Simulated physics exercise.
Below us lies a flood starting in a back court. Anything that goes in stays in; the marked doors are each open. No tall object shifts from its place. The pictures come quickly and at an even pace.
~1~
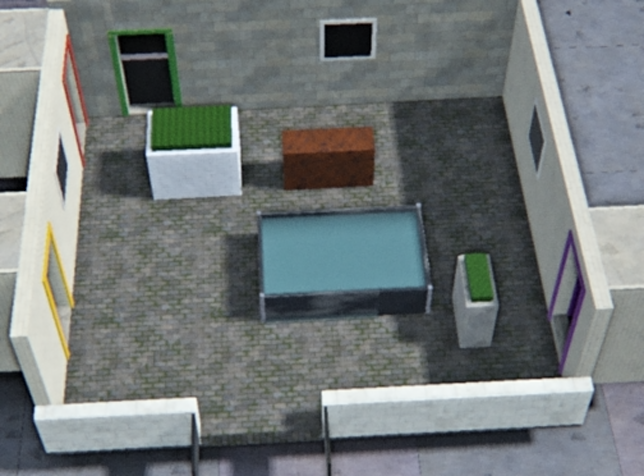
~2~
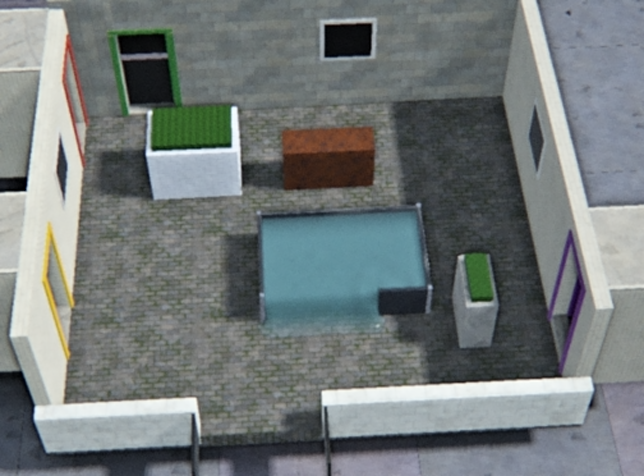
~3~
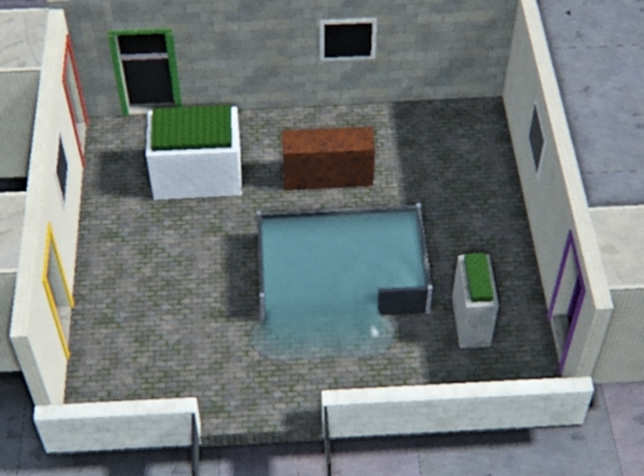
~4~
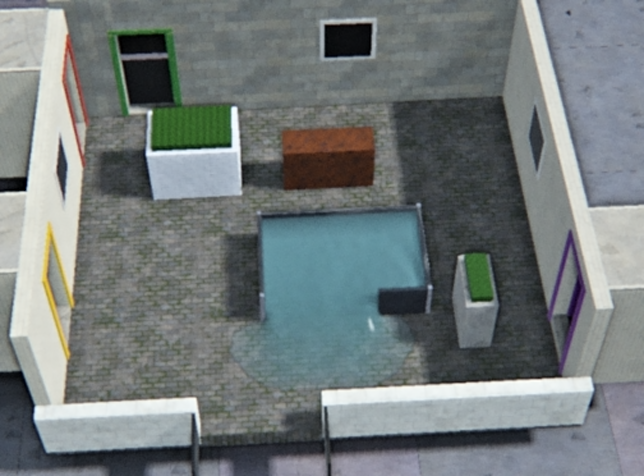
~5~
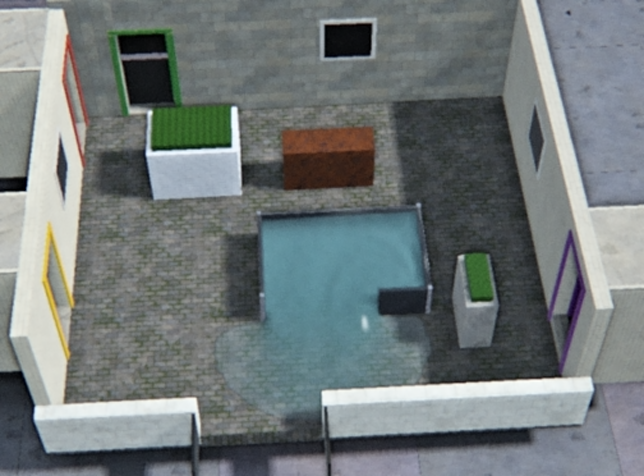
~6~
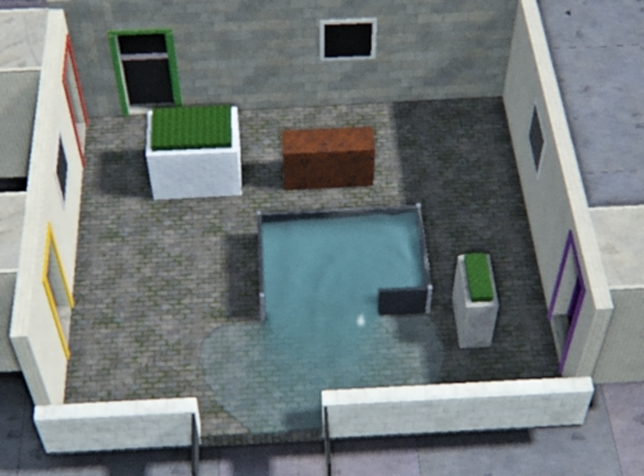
In this clip, still water fills a glassy rectangular tank in a walled courtyard, then pours out through the tank's near side and spreads across the paving toward the low front wall, while the surrounding planters and brown block stay put.
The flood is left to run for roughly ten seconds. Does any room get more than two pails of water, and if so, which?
I expect the red door to see two buckets at most; I expect the yellow door to see two buckets at most; I expect the green door to see two buckets at most; I expect the purple door to see two buckets at most.
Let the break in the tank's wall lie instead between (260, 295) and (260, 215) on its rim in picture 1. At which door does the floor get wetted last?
The purple door comes last.
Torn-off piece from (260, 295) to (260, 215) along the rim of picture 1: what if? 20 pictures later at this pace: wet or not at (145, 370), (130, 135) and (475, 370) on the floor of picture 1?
Sequence: Wetted / wetted / spared.
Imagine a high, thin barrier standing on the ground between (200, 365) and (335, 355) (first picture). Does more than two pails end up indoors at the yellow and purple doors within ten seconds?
Then it goes like this: Yellow rises above the limit, purple falls below the limit.
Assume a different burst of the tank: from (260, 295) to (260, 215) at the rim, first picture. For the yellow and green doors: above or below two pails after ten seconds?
Yellow door: Crosses the line; green door: Crosses the line.
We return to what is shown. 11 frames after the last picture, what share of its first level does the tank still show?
Close to 42 %.
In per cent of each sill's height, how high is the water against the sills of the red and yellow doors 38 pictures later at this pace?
Readings, in sequence: 0 percent and 50 percent.
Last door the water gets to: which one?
The door marked green.
A moment on, water covers 15 % of the floor; the red door not reached, the yellow door not reached, the green door not reached, the purple door not reached.
Next, water covers 20 % of the floor; the red door not reached, the yellow door not reached, the green door not reached, the purple door not reached.
Then, water covers 30 % of the floor; the red door not reached, the yellow door wet at the sill, nothing in, the green door not reached, the purple door wet at the sill, nothing in.
Later, water covers 55 % of the floor; the red door not reached, the yellow door wet at the sill, nothing in, the green door not reached, the purple door wet at the sill, nothing in.
In the end, water covers 75 % of the floor; the red door wet at the sill, nothing in, the yellow door wet at the sill, nothing in, the green door wet at the sill, nothing in, the purple door wet at the sill, nothing in.
